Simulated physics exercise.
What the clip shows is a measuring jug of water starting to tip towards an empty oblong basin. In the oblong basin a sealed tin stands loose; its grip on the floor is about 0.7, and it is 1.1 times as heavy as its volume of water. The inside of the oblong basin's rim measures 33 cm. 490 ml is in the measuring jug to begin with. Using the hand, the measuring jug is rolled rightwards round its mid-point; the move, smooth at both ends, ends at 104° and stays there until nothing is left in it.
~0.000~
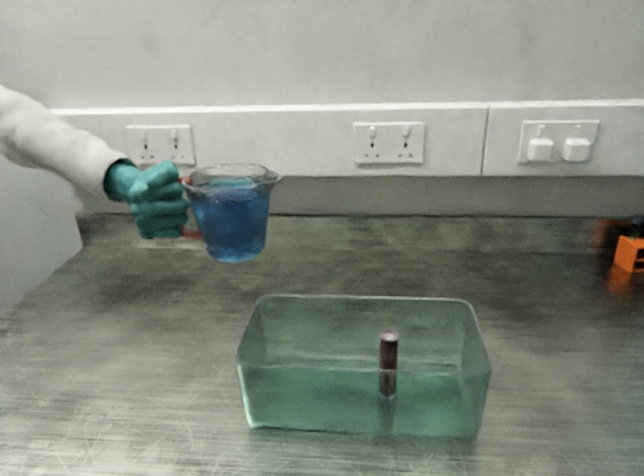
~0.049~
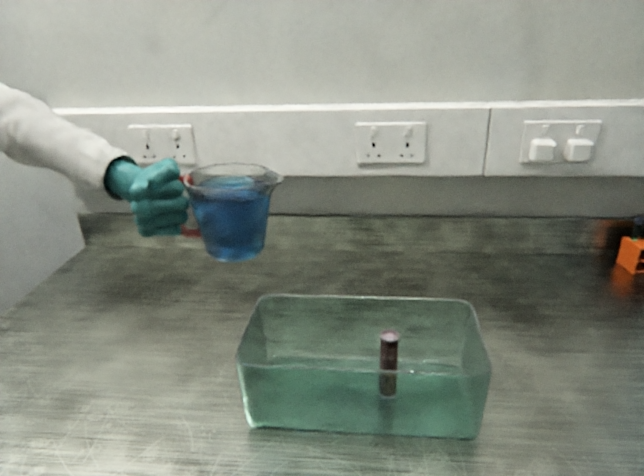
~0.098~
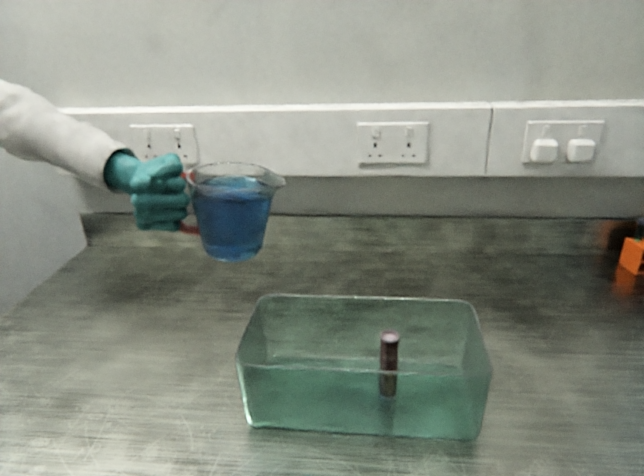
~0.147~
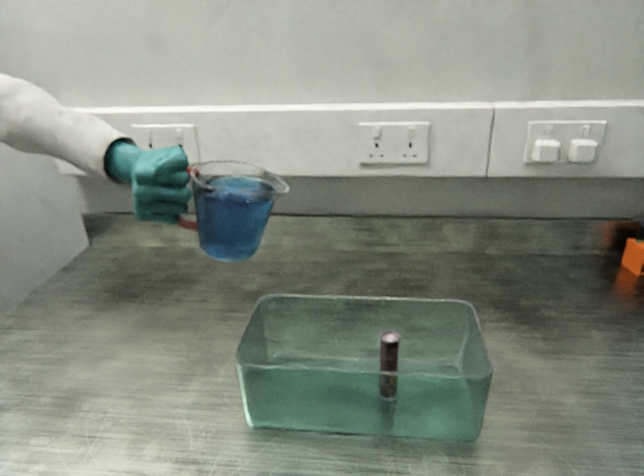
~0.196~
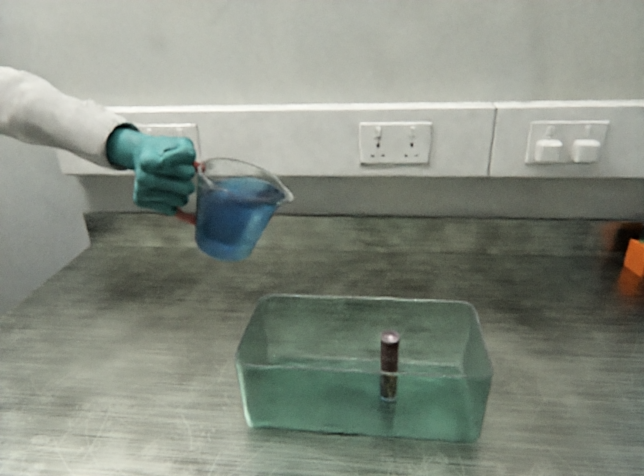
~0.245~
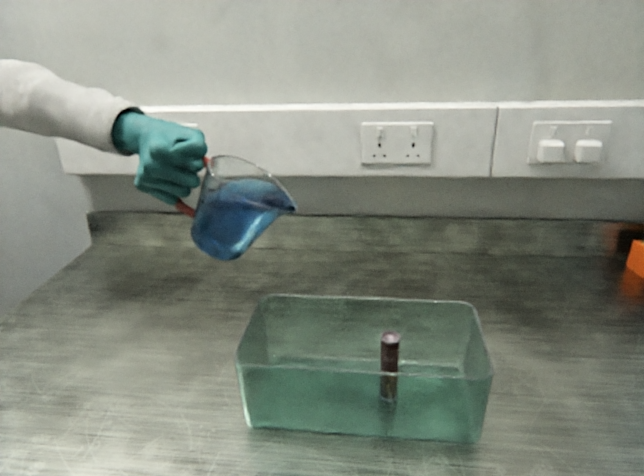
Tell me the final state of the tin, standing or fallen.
It does not tilt over.
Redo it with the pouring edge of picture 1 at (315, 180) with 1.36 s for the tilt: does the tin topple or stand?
It tumbles.
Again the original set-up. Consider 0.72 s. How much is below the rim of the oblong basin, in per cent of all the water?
Roughly 78 per cent.
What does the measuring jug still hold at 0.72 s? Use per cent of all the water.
Around 6 in a hundred.
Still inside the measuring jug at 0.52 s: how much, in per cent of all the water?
Portion remaining: Approx. 44 per cent.
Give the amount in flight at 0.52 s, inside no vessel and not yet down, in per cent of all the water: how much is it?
36 %.
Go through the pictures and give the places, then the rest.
The first picture shows tilt 0°; pouring edge (281, 178); surface from (194, 187) to (270, 187); the oblong basin's rim runs from (248, 327) to (480, 334); the tin's top is at (389, 337).
The second picture shows tilt 1°; pouring edge (283, 179); surface from (194, 186) to (271, 187).
The third picture shows tilt 6°; pouring edge (285, 183); surface from (196, 184) to (272, 189).
The fourth picture shows tilt 13°; pouring edge (289, 190); surface from (200, 184) to (276, 190).
The fifth picture shows tilt 22°; pouring edge (293, 199); surface from (203, 187) to (285, 193).
The sixth picture shows tilt 32°; pouring edge (296, 210); surface from (204, 193) to (292, 200); 1 per cent is over the edge.
Then, 0.52 s in, the tilt is 93° and 45 per cent is still to pour; the tin stands where it began.
Then, 0.72 s in, the tilt is 104° and 6 per cent is still to pour; the tin stands where it began.
Then, 0.92 s in, the tilt is 104° and 0 per cent is still to pour; the tin stands where it began.
Then, 1.15 s in, the tilt is 104° and 0 per cent is still to pour; the tin stands where it began.
Finally, the tin stands where it began.
